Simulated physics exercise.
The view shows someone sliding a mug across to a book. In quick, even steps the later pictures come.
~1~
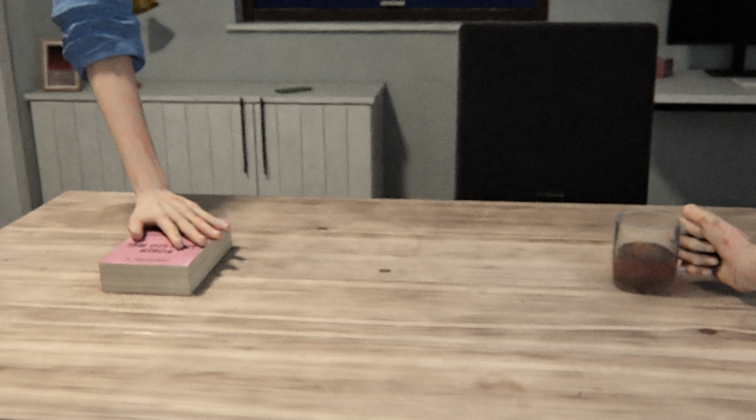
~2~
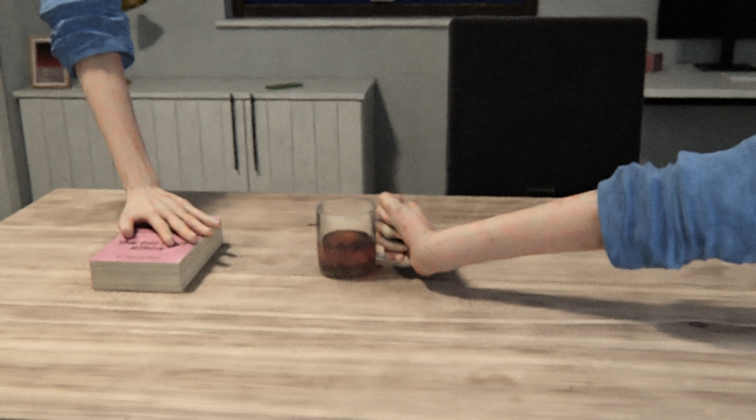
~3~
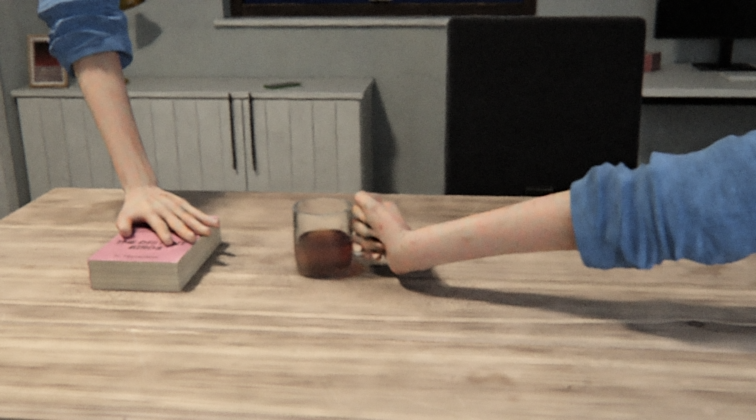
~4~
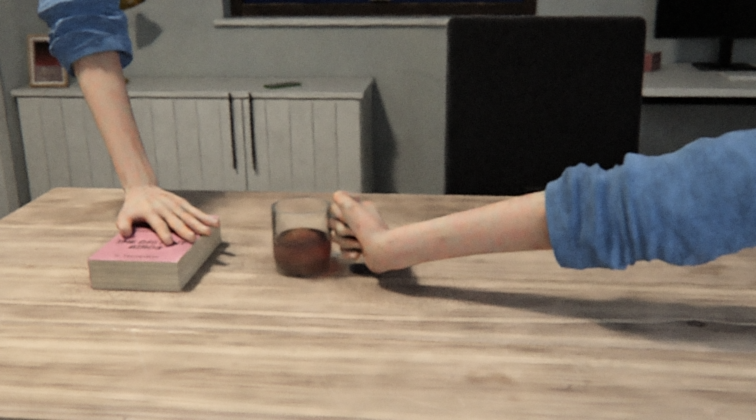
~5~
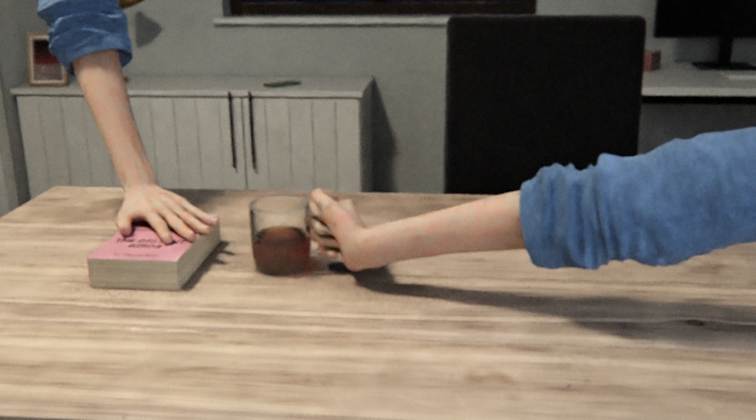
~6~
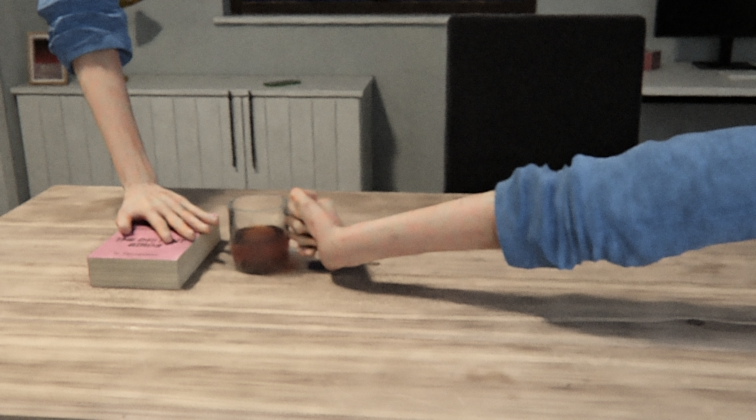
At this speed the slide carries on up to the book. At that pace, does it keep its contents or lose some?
It keeps its contents.
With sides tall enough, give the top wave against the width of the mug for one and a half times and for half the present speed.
First 50 %, second 15 %.
Shortly, the mug meets the book.
Then, the iced tea surges up the wall; the wave climbs under half way to the rim.
At the finish, the mug stands at the book; none is lost.
